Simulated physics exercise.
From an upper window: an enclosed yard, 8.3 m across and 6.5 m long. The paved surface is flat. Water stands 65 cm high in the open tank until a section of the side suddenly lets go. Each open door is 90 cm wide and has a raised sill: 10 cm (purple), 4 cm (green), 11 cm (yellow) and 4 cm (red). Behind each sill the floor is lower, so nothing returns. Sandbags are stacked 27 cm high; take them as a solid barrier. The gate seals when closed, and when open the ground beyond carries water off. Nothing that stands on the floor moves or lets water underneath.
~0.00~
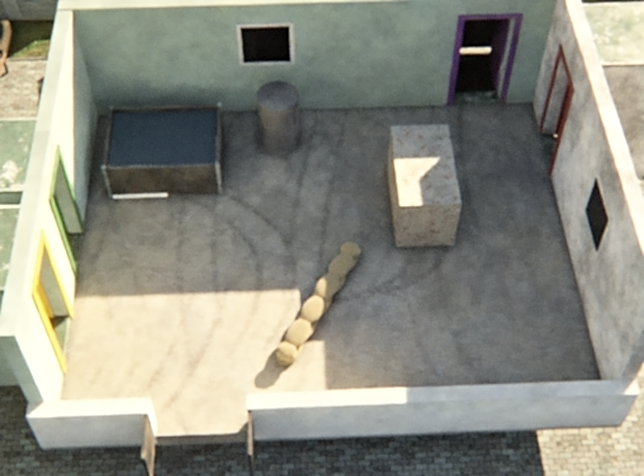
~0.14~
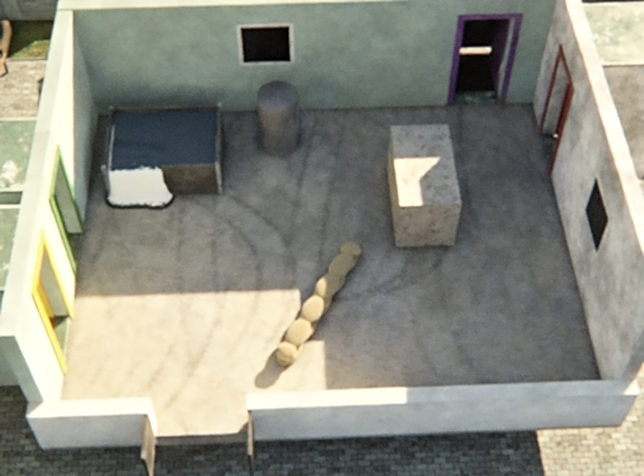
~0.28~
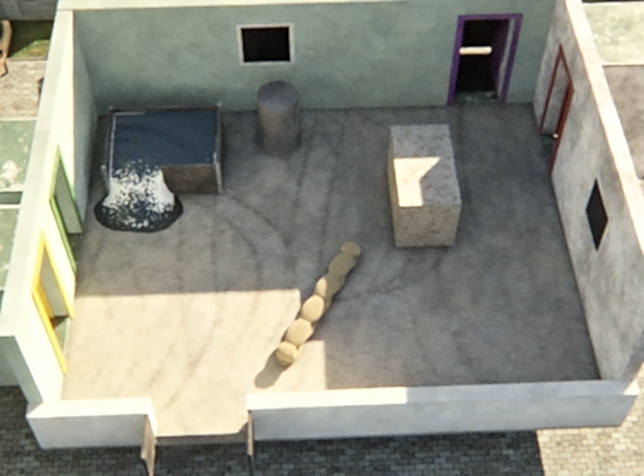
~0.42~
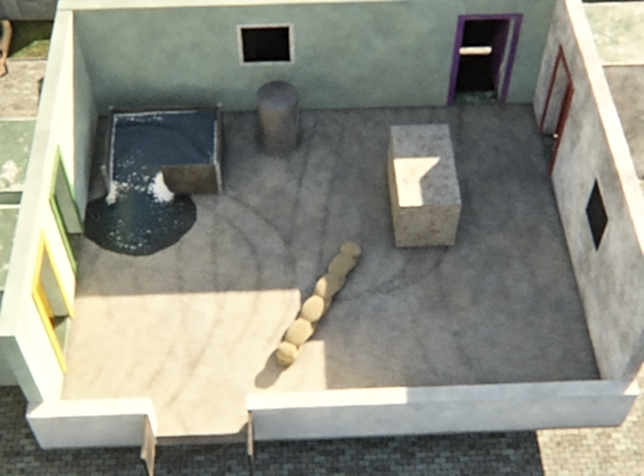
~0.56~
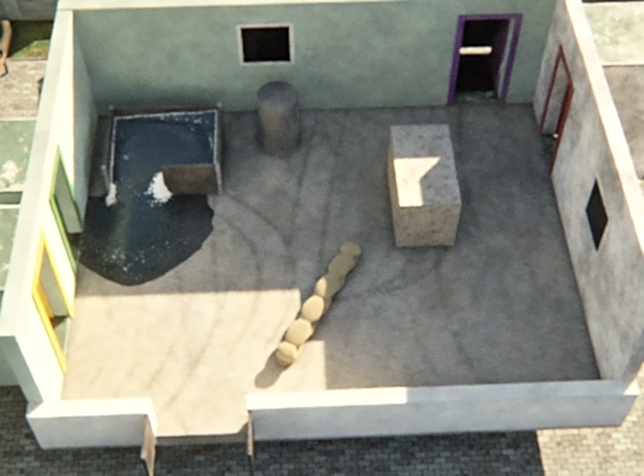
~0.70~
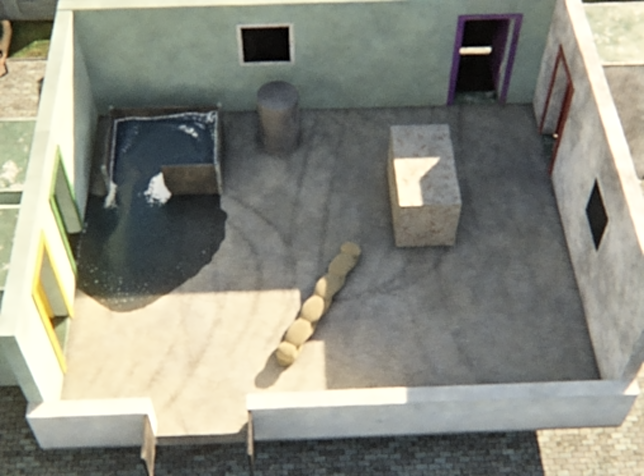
Dark water pouring from an open tank in a walled yard, foaming at the gap and spreading across the paved floor.
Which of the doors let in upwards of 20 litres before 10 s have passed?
Within that time: At the purple door it does not reach the limit; at the green door it goes over the limit; at the yellow door it stays under the limit; at the red door it does not reach the limit.
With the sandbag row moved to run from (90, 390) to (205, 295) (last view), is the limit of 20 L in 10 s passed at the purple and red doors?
Then: Purple not over, red not over.
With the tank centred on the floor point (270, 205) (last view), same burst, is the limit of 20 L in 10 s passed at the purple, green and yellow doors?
Then: Purple under, green below, yellow under.
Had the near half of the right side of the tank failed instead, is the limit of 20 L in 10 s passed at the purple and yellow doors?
Then: Purple not over, yellow not over.
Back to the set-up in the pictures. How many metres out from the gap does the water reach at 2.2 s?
Roughly 5.0 m.
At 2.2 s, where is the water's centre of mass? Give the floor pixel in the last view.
Near (147, 243).
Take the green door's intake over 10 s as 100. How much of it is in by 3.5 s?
About 80 per cent.
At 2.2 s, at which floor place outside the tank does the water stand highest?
Around (57, 425).
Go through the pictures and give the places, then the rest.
Still water, 65 cm deep, in the open tank at (164, 139), in the first picture.
The front is at (169, 202), 0.6 m from the gap at (137, 184); 0.2 m2 of floor is under water; 65 cm left at the back of the open tank, in the second picture.
The front is at (164, 226), 0.9 m from the gap at (138, 186); 0.9 m2 of floor is under water; 64 cm left at the back of the open tank, in the third picture.
Water pours out at (138, 187) and has run 1.3 m, to (151, 251); typically 7 cm deep outside, 60 cm at the open tank's back, in the fourth picture.
Water pours out at (138, 187) and has run 1.9 m, to (120, 280); typically 5 cm deep outside, 54 cm at the open tank's back, in the fifth picture.
The front is at (117, 307), 2.4 m from the gap at (138, 187); 4.5 m2 of floor is under water; 56 cm left at the back of the open tank, in the sixth picture.
After 1.4 s water covers 20 % of the floor and is deepest (30 cm) near (128, 203); purple door not reached, green door 16 cm at the sill, 27 L in, yellow door 10 cm at the sill, 0 L in, red door not reached.
After 2.2 s water covers 25 % of the floor and is deepest (34 cm) near (57, 425); purple door not reached, green door 12 cm at the sill, 75 L in, yellow door 10 cm at the sill, 0 L in, red door not reached.
After 3.5 s water covers 30 % of the floor and is deepest (22 cm) near (87, 382); purple door not reached, green door 9 cm at the sill, 112 L in, yellow door 7 cm at the sill, 0 L in, red door not reached.
After 6.0 s water covers 45 % of the floor and is deepest (12 cm) near (67, 353); purple door not reached, green door 6 cm at the sill, 139 L in, yellow door 9 cm at the sill, 1 L in, red door not reached.
After 10.0 s water covers 70 % of the floor and is deepest (6 cm) near (249, 417); purple door not reached, green door 3 cm at the sill, 144 L in, yellow door 5 cm at the sill, 1 L in, red door not reached.
